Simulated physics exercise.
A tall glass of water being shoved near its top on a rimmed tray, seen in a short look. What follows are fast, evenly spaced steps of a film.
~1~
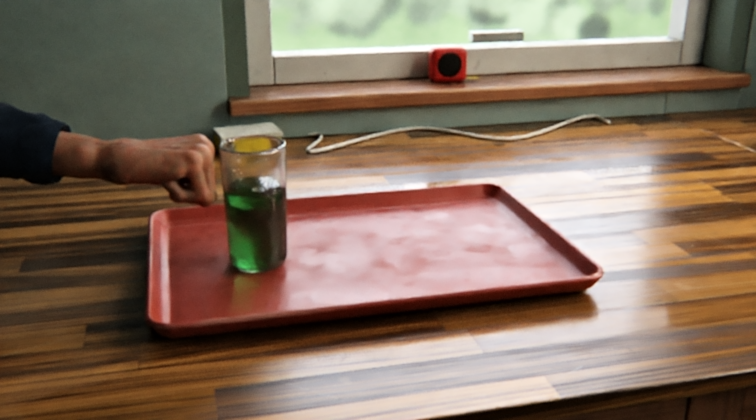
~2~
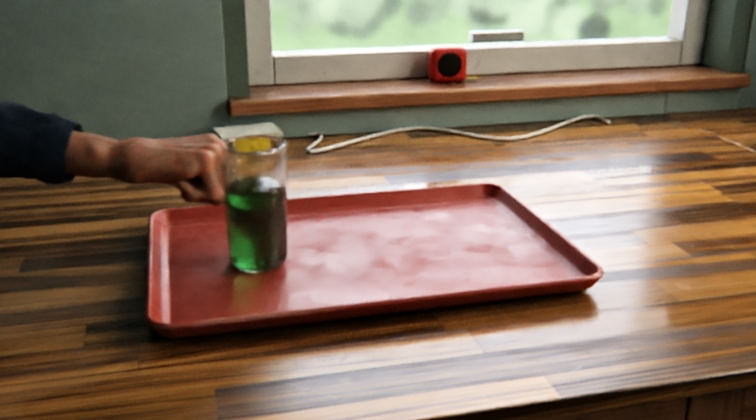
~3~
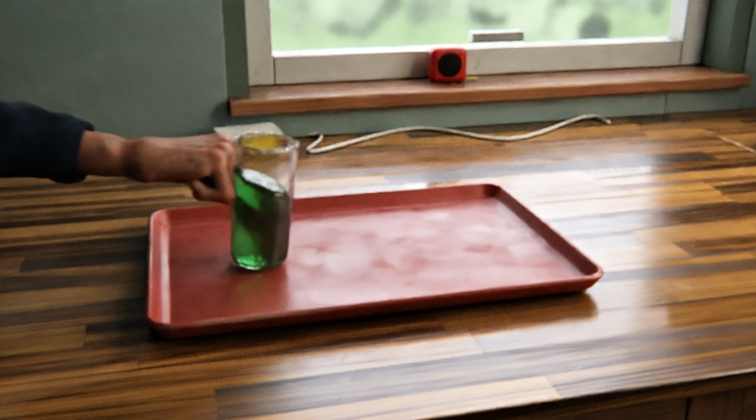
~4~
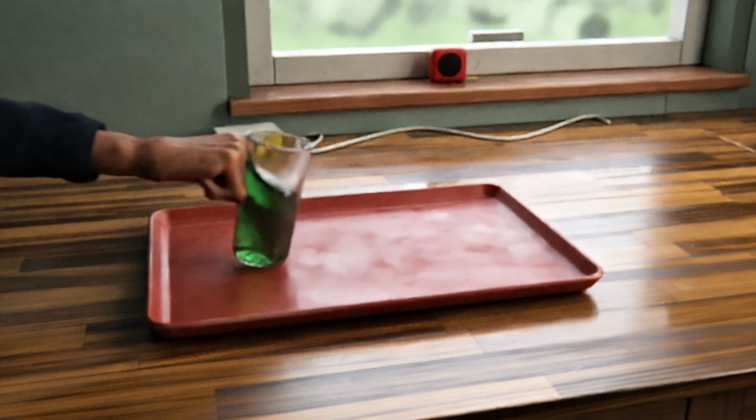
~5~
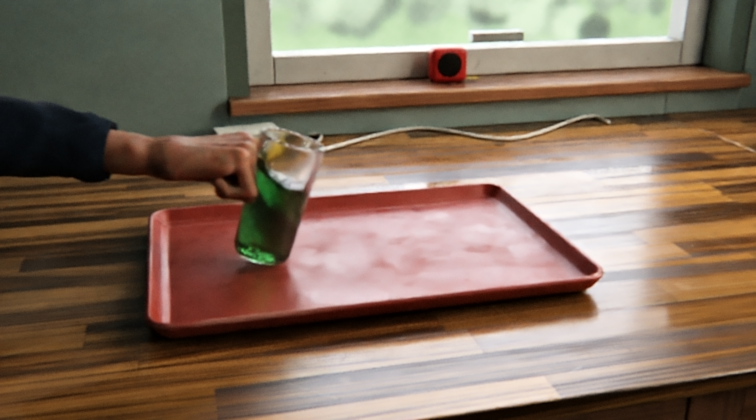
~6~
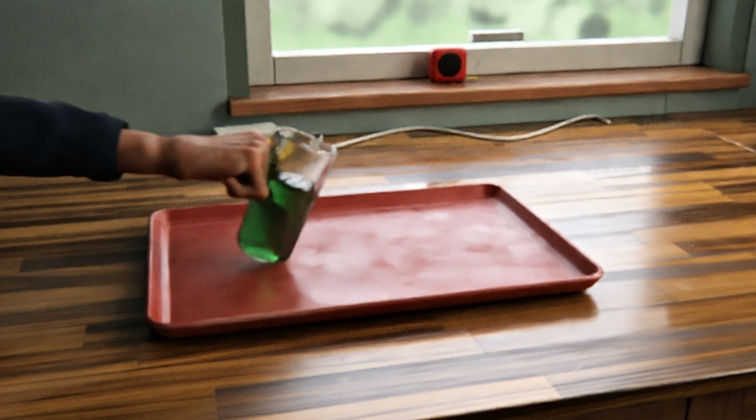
A hand in a dark sleeve pushed against the upper part of a tall glass of green liquid on a red tray, and the glass leaned steadily to the right as the liquid sloshed inside.
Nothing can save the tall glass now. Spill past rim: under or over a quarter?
Over.
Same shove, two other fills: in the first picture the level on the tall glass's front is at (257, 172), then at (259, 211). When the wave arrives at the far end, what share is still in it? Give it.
In order, 55 and 60 in a hundred.
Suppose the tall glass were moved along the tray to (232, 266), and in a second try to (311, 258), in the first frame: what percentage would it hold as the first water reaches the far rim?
Roughly 55 percent in the first spot and 75 percent in the second.
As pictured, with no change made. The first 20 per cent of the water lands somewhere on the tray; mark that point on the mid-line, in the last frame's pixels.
I'd mark it somewhere close to pixel (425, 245).
A moment on, the tall glass is falling and 100 per cent is in the glass, 0 on the tray and 0 above or beyond its rim.
Next, the tall glass lies on its side and 74 per cent is in the glass, 10 on the tray and 16 above or beyond its rim.
Then the tall glass lies on its side and 41 per cent is in the glass, 48 on the tray and 11 above or beyond its rim.
Later the tall glass lies on its side and 22 per cent is in the glass, 40 on the tray and 38 above or beyond its rim.
At rest 63 per cent is held by tray and glass, 37 is off the tray.
